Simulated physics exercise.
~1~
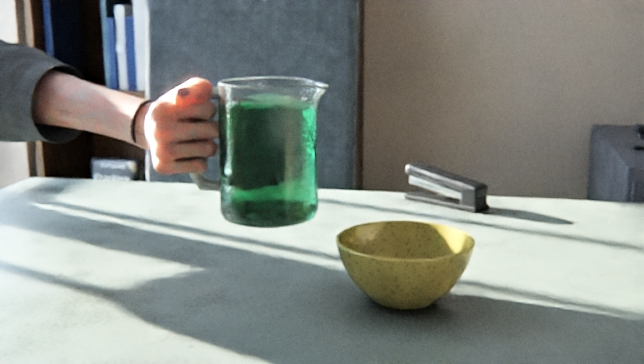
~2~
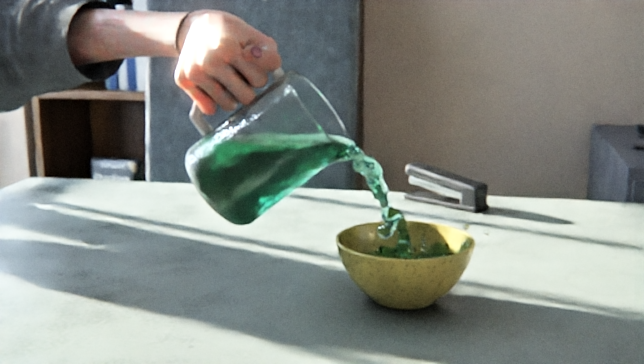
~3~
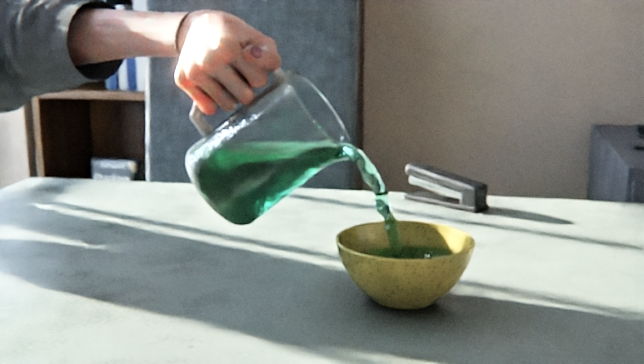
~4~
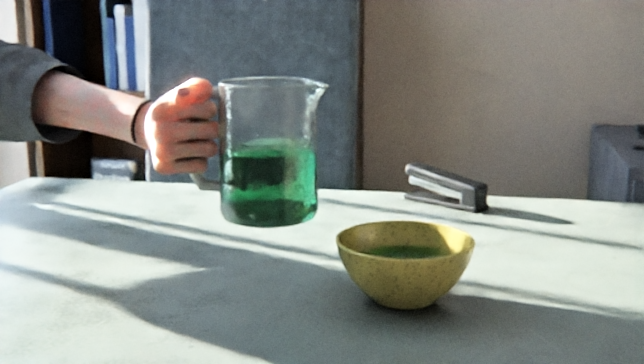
A hand tilting a glass jug, pouring green liquid into a yellow bowl, then holding the partly emptied jug upright above the table.
